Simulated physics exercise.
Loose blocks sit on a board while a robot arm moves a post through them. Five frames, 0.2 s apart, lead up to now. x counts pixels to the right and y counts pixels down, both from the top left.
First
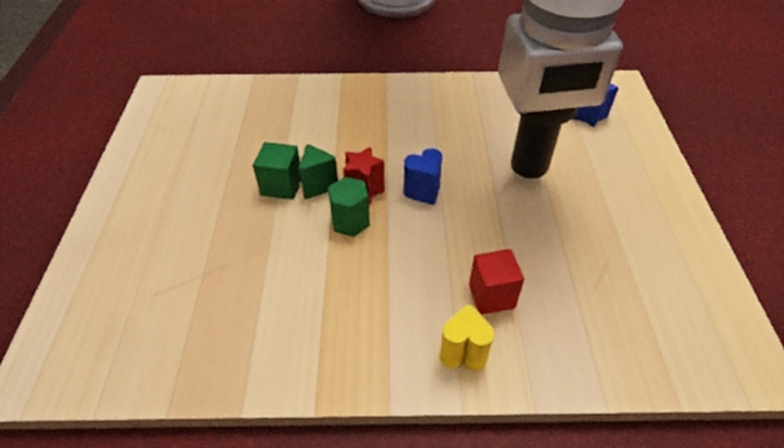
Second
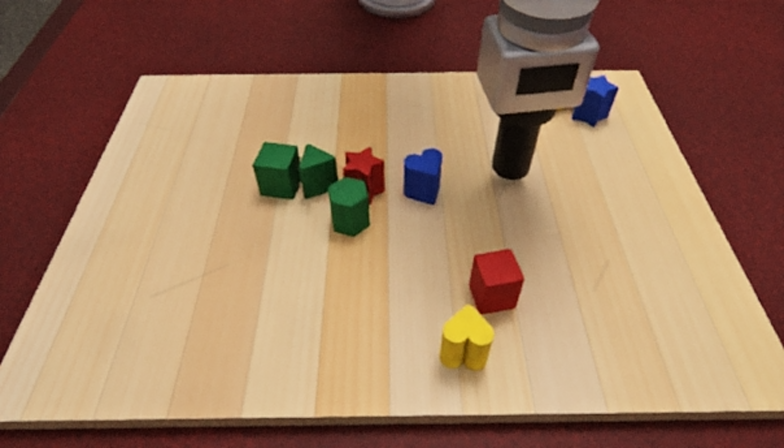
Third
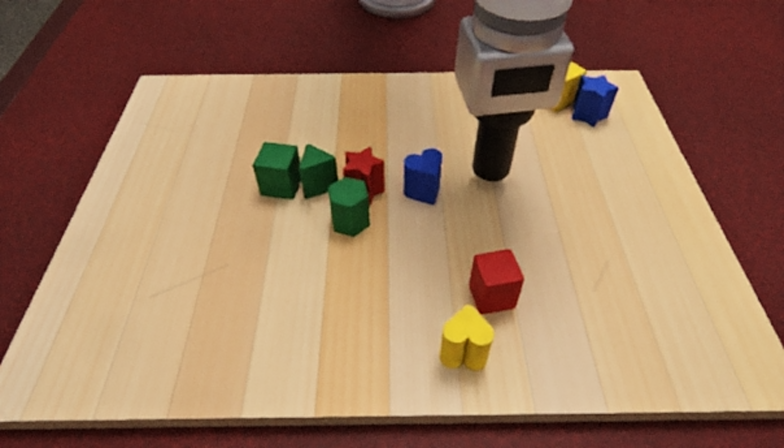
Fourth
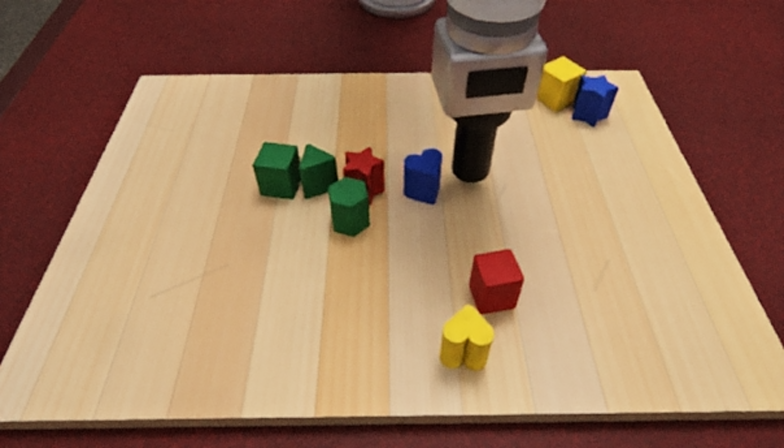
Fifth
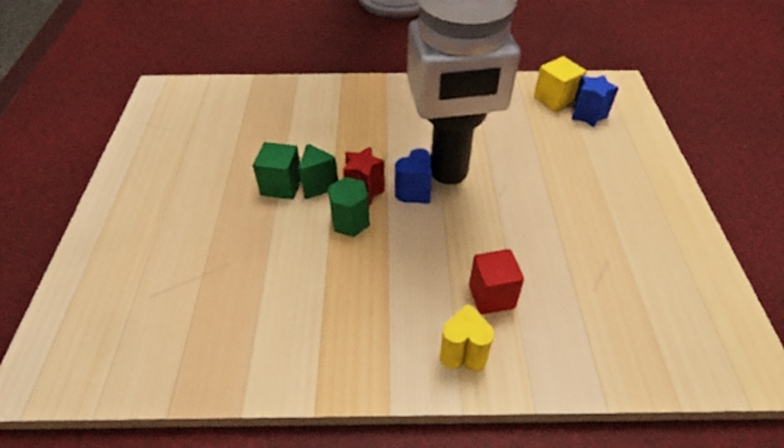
At the start, a robot arm holds a dark post over a wooden board, right of a blue heart block, with red, green, yellow and blue blocks scattered around. The post moves steadily left, revealing a yellow block near the blue star, then nudges the heart slightly left toward the red star.
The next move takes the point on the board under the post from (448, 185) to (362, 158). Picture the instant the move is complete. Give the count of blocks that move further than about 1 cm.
Total moved: One.
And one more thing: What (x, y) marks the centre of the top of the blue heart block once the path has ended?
Its top centre is at about (390, 163).
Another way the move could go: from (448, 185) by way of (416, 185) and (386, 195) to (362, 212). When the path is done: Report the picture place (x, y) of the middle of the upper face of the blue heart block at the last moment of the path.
It is going to be at (324, 194).
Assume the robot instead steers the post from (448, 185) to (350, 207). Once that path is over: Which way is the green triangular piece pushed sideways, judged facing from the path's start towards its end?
Moves right.
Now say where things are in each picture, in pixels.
The first picture shows lower end of the post at (529, 167), tops of blocks, green triangular piece at (314, 156), red star block at (362, 160), blue heart block at (425, 161).
The second picture shows post at (510, 168), blocks as before.
The third picture shows post at (491, 170), blocks as before.
The fourth picture shows post at (470, 171), blocks as before.
The fifth picture shows post at (449, 173), green triangular piece at (314, 156), red star block at (362, 160), blue heart block at (416, 162).
On the path given first. Halfway along, post at (404, 159); red star block at (358, 162); blue heart block at (391, 163), turned 60° anticlockwise.
At the end, post at (361, 145); green triangular piece not moved; red star block at (358, 162); blue heart block at (390, 163), turned 60° anticlockwise.
